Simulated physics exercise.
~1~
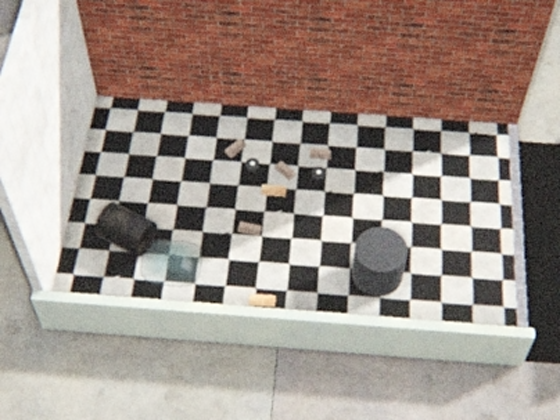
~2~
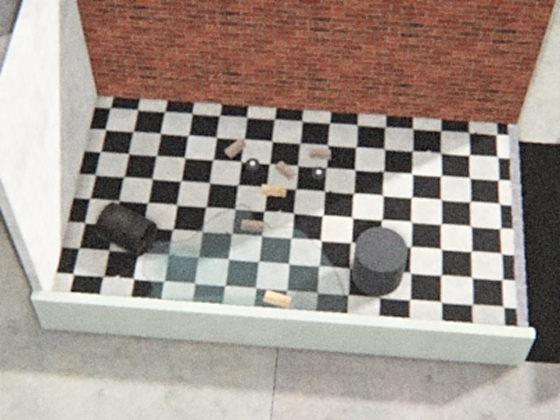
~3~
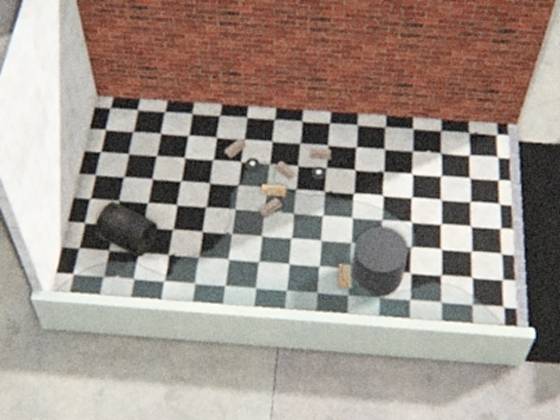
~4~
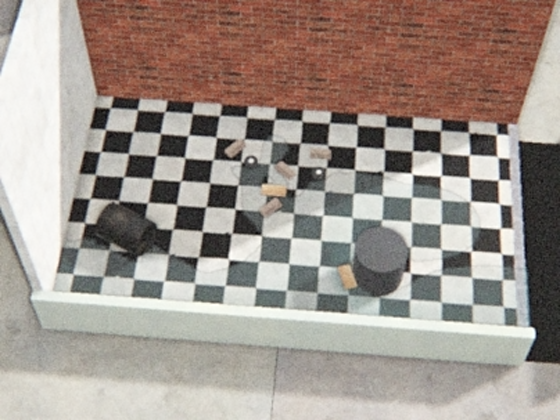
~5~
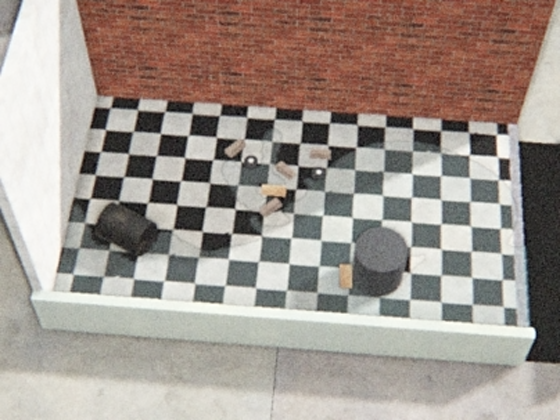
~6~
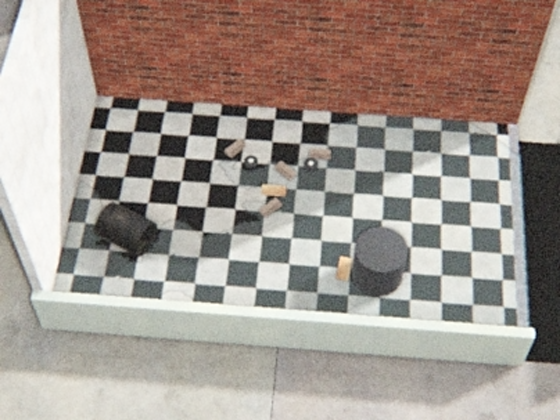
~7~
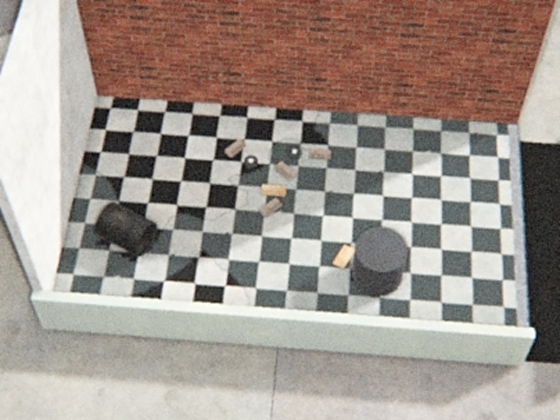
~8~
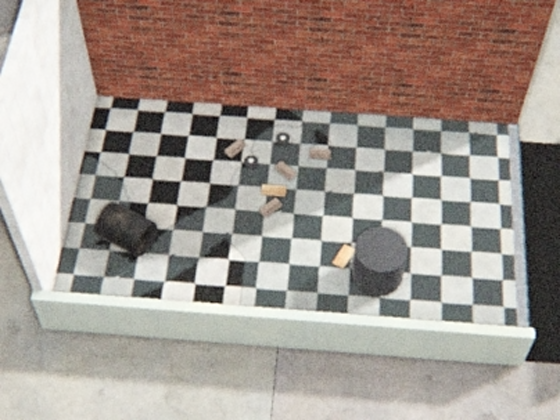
Water spreads from a tipped dark drum across a checkered floor, shifting a few loose pieces.
